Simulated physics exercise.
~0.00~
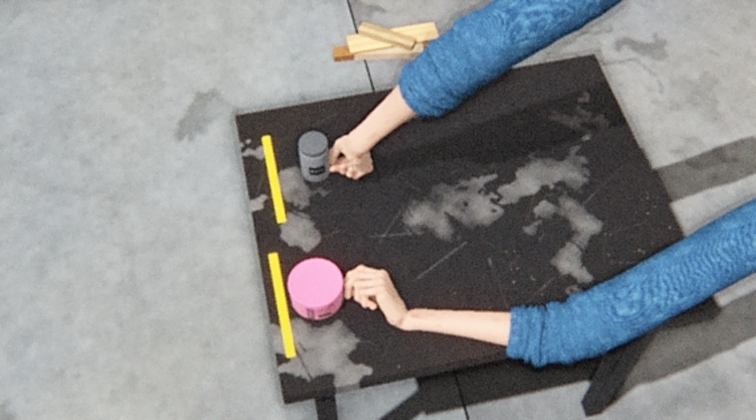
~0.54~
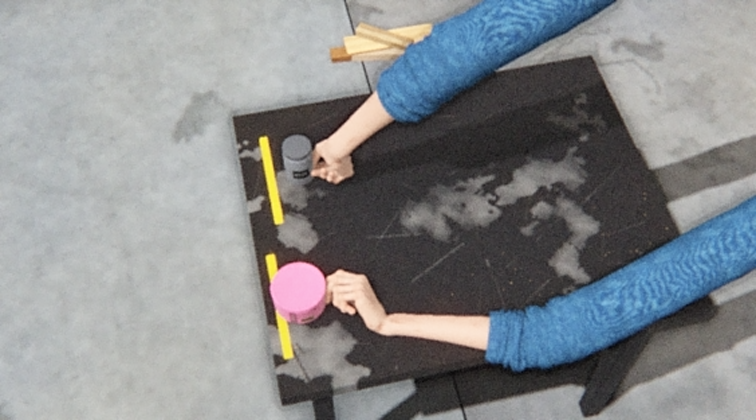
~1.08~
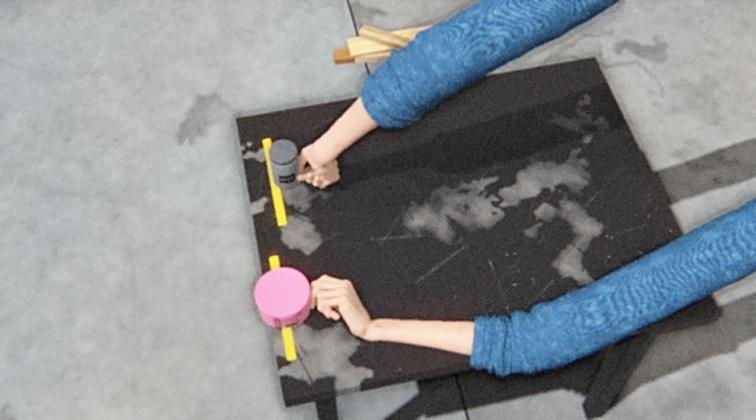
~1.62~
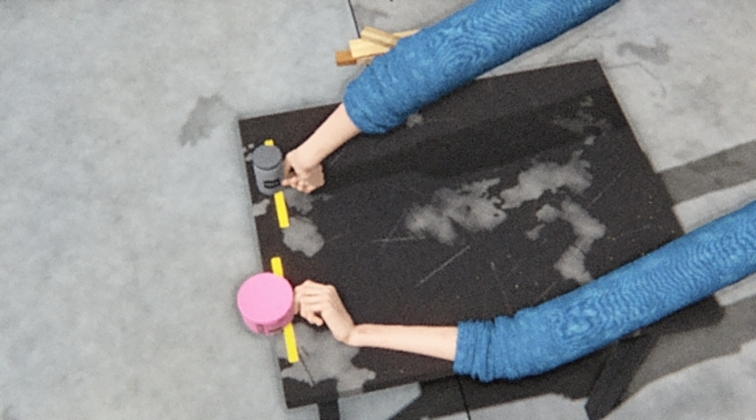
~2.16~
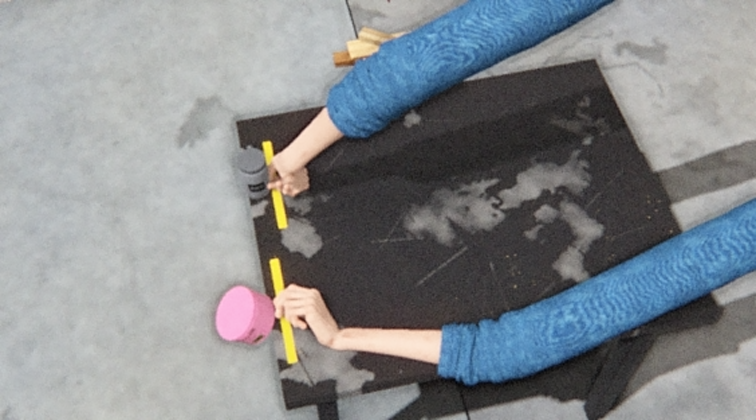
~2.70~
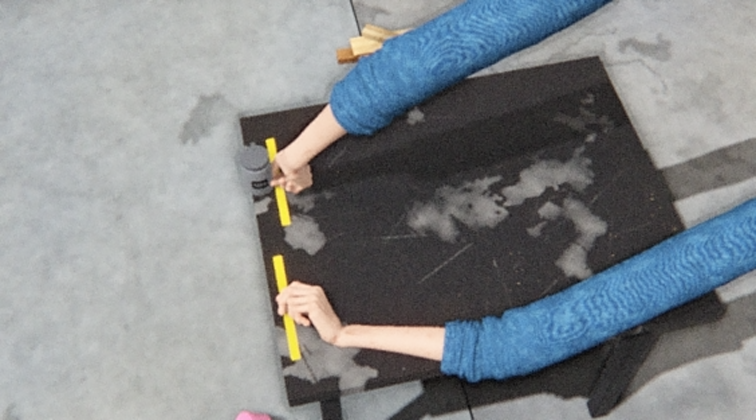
A grey jar and a pink tub slide left across a scuffed black tabletop, each nudged by the fingertips of a hand in a blue knitted sleeve. Both move steadily toward the table's left end, where a strip of yellow tape lies ahead of each. The jar and the tub pass over their strips as the hands follow behind. The tub then tips outward over the edge while the jar stays upright near the rim. Finally the pink tub drops away below, and the grey jar remains standing on the table with both hands halted at the tape.
